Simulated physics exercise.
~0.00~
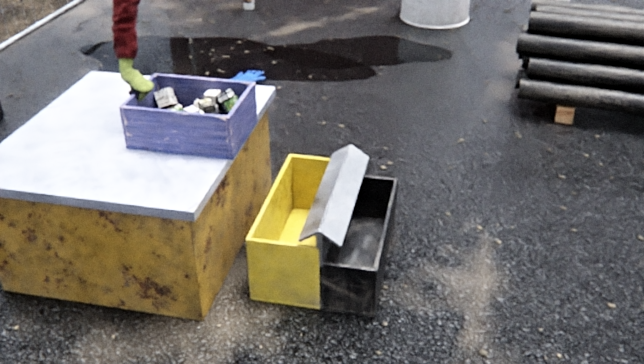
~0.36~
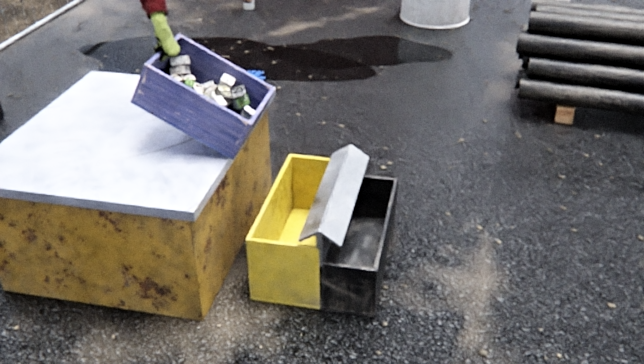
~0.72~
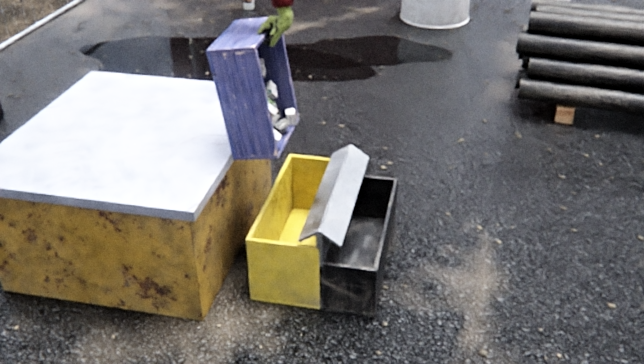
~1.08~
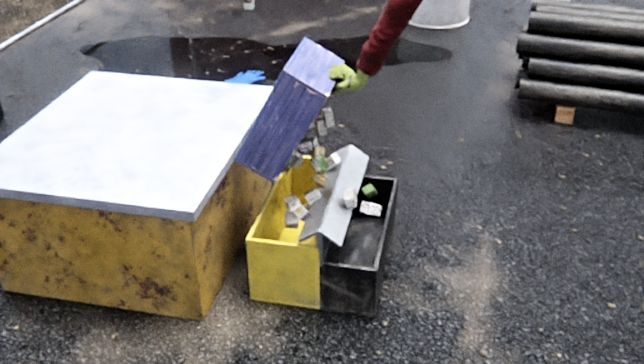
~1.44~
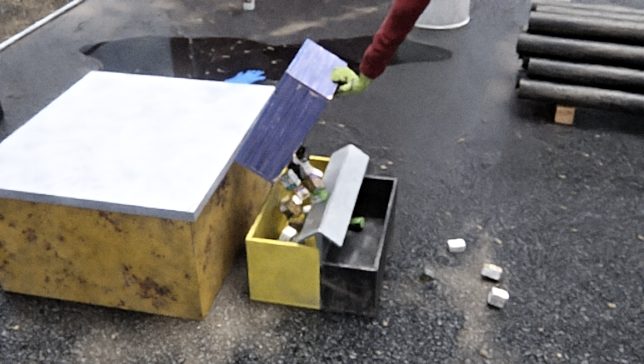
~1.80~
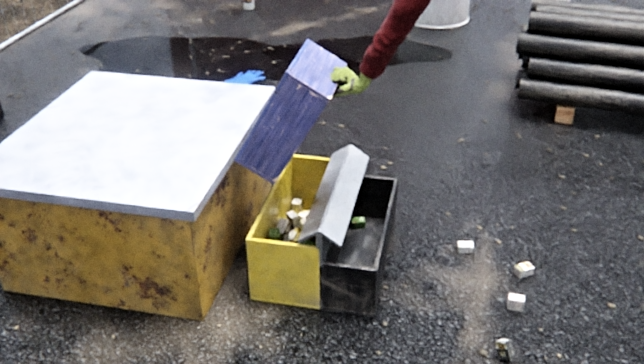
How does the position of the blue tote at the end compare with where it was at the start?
At the start the blue tote sits upright on top of the bench, but at the end it is farther to the right, held steeply tipped past the bench's right edge with its lower end over the yellow box.
